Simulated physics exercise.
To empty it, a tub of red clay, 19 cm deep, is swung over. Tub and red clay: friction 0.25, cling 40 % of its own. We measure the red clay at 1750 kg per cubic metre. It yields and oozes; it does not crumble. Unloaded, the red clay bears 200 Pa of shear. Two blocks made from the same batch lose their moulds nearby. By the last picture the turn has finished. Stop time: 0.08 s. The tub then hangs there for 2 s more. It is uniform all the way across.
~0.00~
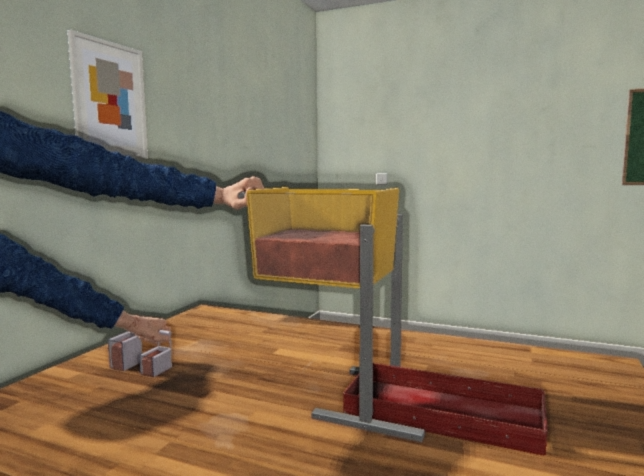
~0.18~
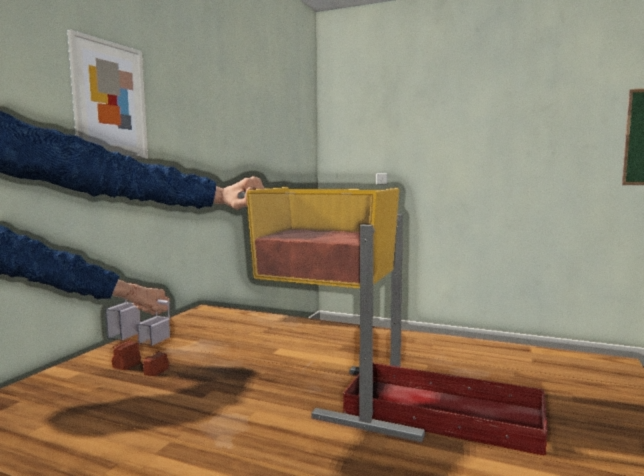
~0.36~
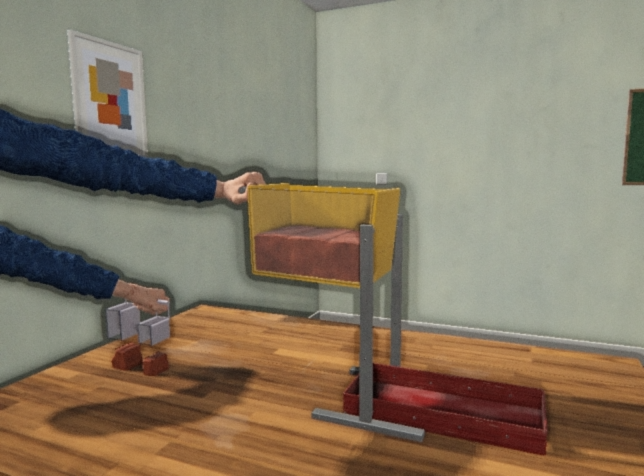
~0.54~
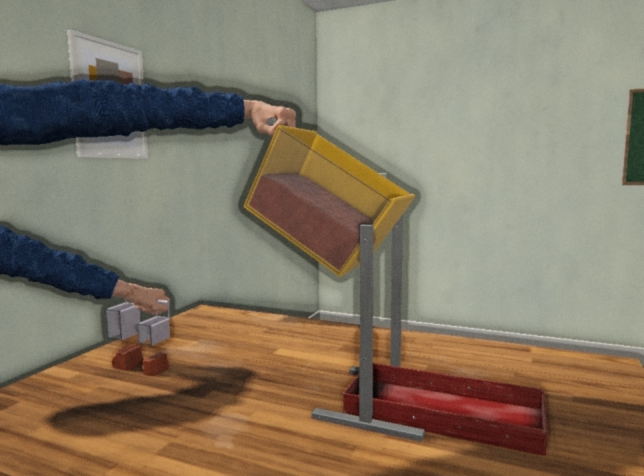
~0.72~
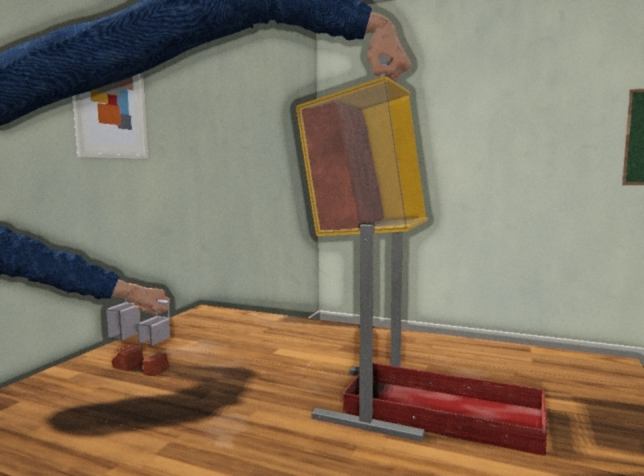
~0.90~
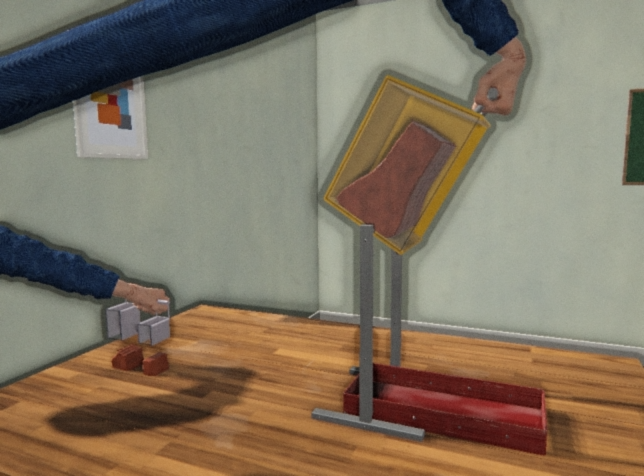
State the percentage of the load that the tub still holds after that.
The tub still holds roughly 0 %.
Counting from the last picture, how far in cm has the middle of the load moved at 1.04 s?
I'd estimate roughly 20 centimetres.
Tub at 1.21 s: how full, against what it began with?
Some 0 per cent.
By 1.04 s, the tub is at 119 degrees and holds 21 %.
By 1.21 s, the tub is at 119 degrees and holds 0 %.
By 1.38 s, the tub is at 119 degrees and holds 0 %.
By 1.55 s, the tub is at 119 degrees and holds 0 %.
By 2.90 s, at the end, the tub is at 119 degrees and holds 0 %.
